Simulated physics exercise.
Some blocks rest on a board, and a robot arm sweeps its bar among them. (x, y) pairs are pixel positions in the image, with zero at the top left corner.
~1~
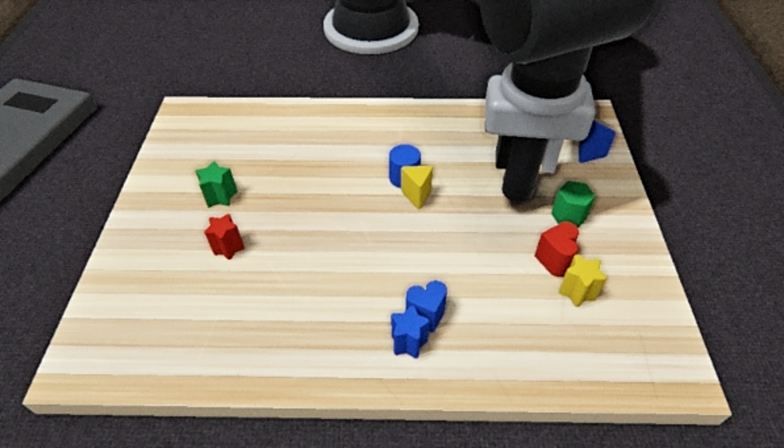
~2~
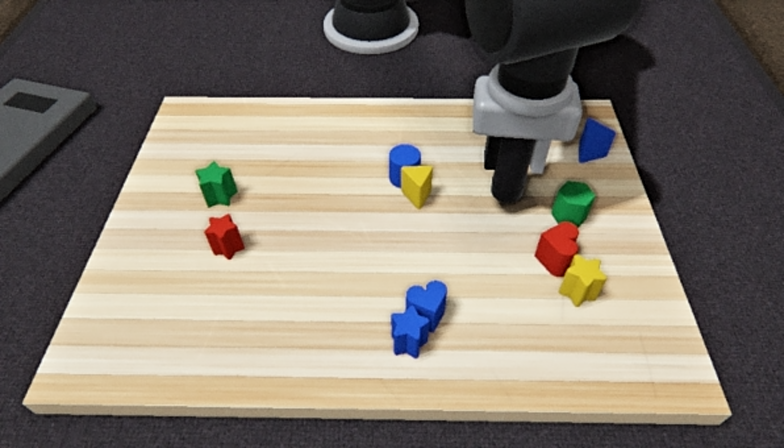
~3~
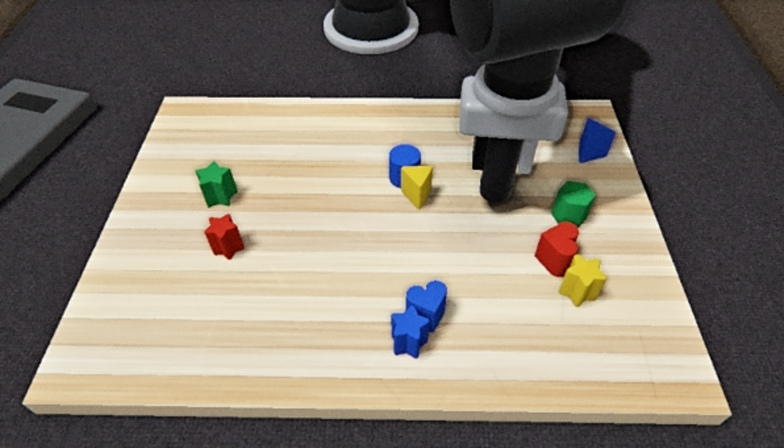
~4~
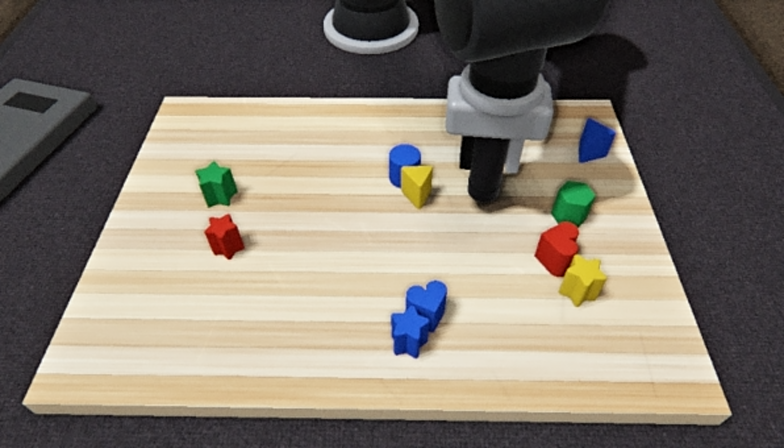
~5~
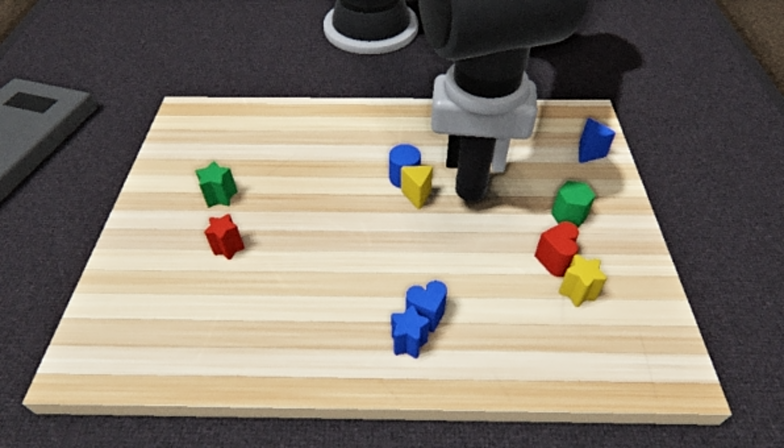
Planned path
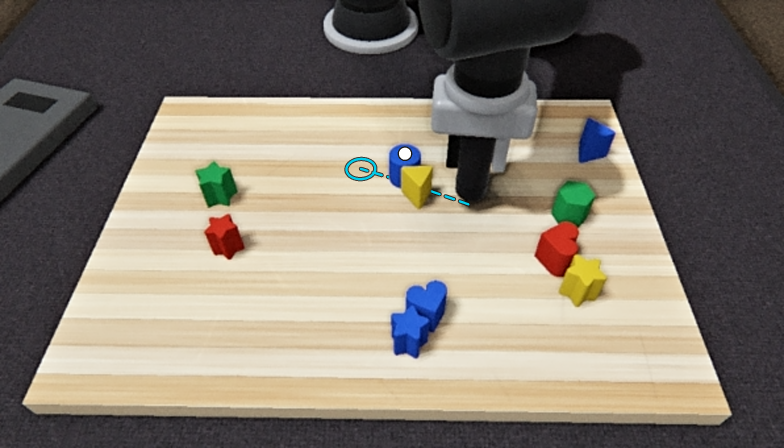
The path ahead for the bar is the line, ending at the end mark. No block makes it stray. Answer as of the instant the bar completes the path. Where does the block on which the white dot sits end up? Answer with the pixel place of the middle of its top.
Just about (352, 125).
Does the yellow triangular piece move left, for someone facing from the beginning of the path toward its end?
In short: Yes.
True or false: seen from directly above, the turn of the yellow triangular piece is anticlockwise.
This is true.
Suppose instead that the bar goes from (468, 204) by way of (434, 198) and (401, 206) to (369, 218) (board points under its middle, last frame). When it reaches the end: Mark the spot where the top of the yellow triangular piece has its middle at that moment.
Its top face will be centred at roughly (359, 176).
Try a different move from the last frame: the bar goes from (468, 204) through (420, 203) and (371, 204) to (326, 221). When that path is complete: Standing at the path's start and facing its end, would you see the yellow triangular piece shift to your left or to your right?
The shift is to the right of that direction.
Drawn move, from (468, 204) to (361, 169); the dot is on the blue disc.
What follows on the original path. One third of the way, bar at (432, 178); blue disc at (402, 152); yellow triangular piece at (408, 172), turned 30° anticlockwise.
Two thirds of the way, bar at (395, 166); blue disc at (374, 140); yellow triangular piece at (385, 172), turned 85° anticlockwise.
At the end, bar at (360, 155); blue disc at (352, 125); yellow triangular piece at (385, 172), turned 90° anticlockwise.
